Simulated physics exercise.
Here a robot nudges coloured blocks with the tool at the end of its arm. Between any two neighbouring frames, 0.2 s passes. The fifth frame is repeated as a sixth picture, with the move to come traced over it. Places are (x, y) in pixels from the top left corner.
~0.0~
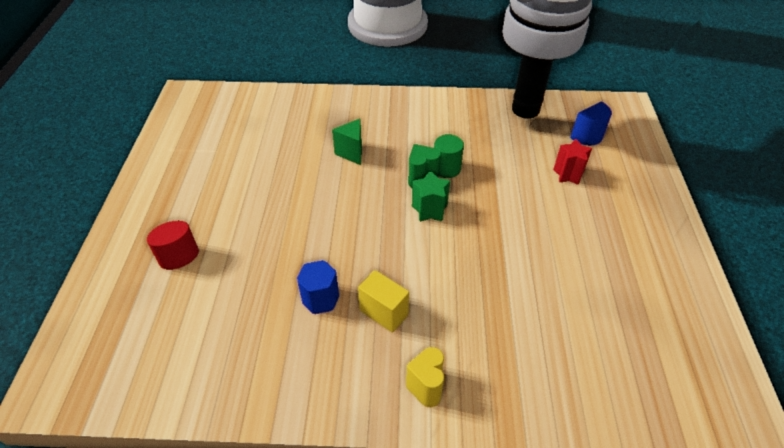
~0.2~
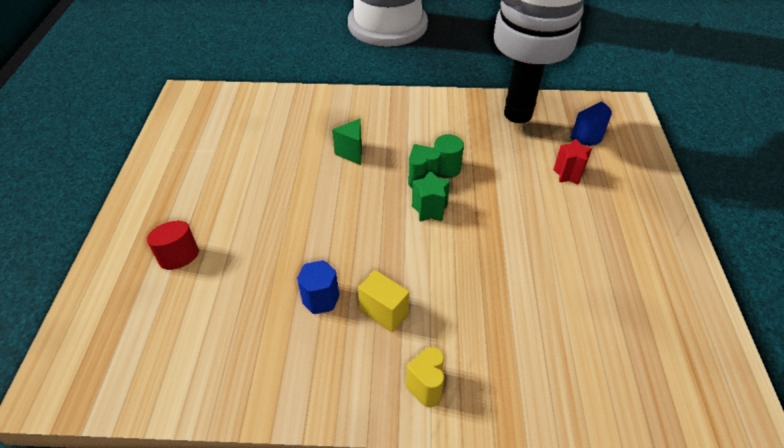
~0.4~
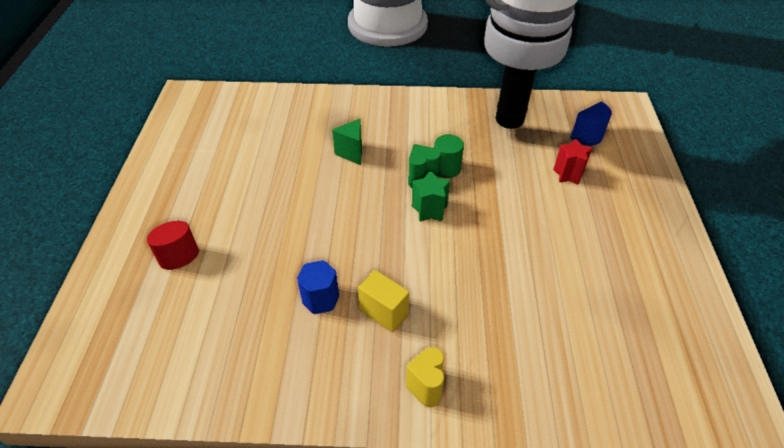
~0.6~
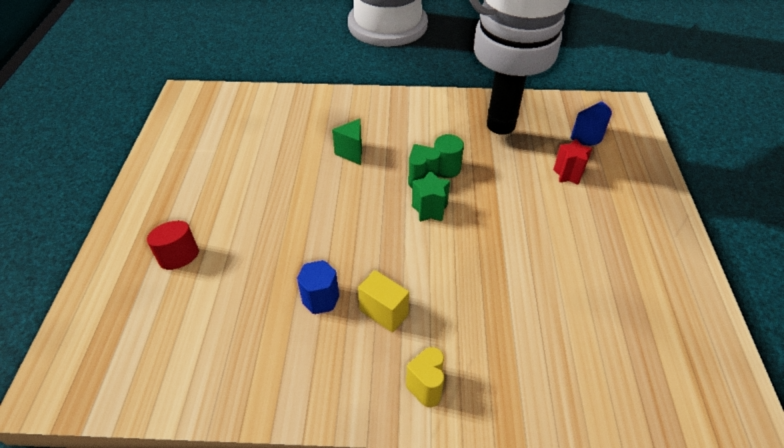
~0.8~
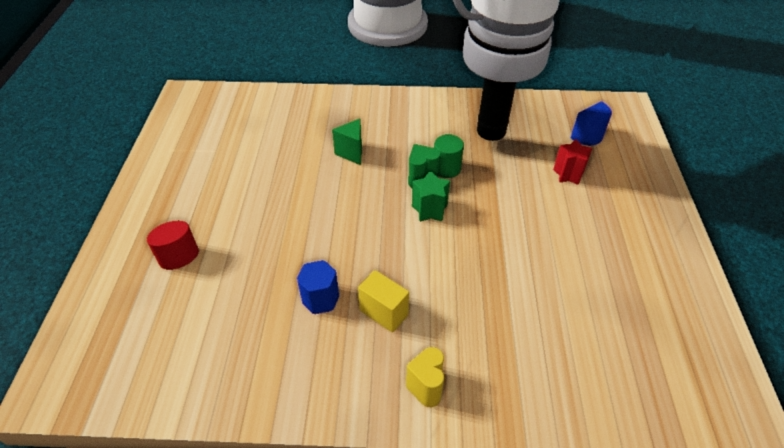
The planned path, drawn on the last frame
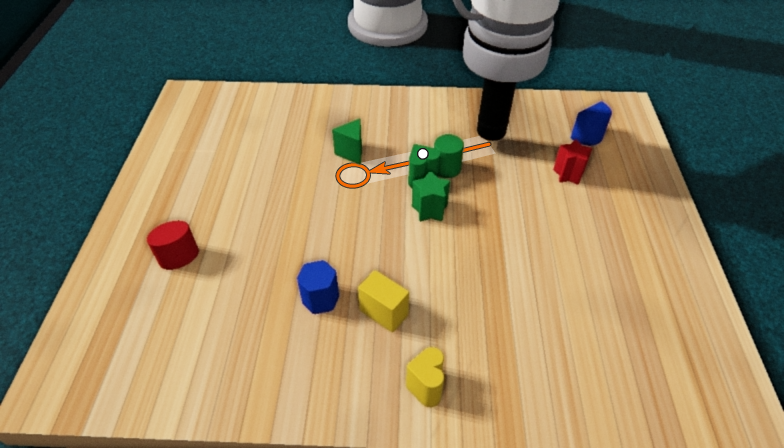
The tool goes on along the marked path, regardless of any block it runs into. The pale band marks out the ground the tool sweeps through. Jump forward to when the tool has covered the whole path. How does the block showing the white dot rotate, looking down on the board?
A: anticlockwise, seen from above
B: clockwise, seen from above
I choose B.
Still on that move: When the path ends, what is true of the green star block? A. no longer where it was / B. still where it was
B - still where it was.
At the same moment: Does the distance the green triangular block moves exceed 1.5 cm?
My answer is no.
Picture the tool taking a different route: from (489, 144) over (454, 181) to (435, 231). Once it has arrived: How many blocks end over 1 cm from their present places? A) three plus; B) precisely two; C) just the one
(A)
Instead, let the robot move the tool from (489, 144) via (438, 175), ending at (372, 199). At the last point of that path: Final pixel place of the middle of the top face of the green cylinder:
Just about (380, 196).
Path on the board, straight from (489, 144) to (353, 175); the dot is on the green heart block.
The first path, step by step. One third of the way, tool (447, 143); green heart block (420, 159), turned 30° clockwise; green cylinder (443, 149).
Two thirds of the way, tool (400, 153); green heart block (415, 164), turned 50° clockwise; green cylinder (438, 154).
At the end, tool (352, 164); green triangular block (345, 129), turned 40° clockwise; green heart block (415, 164), turned 50° clockwise; green star block in place; green cylinder (438, 154).
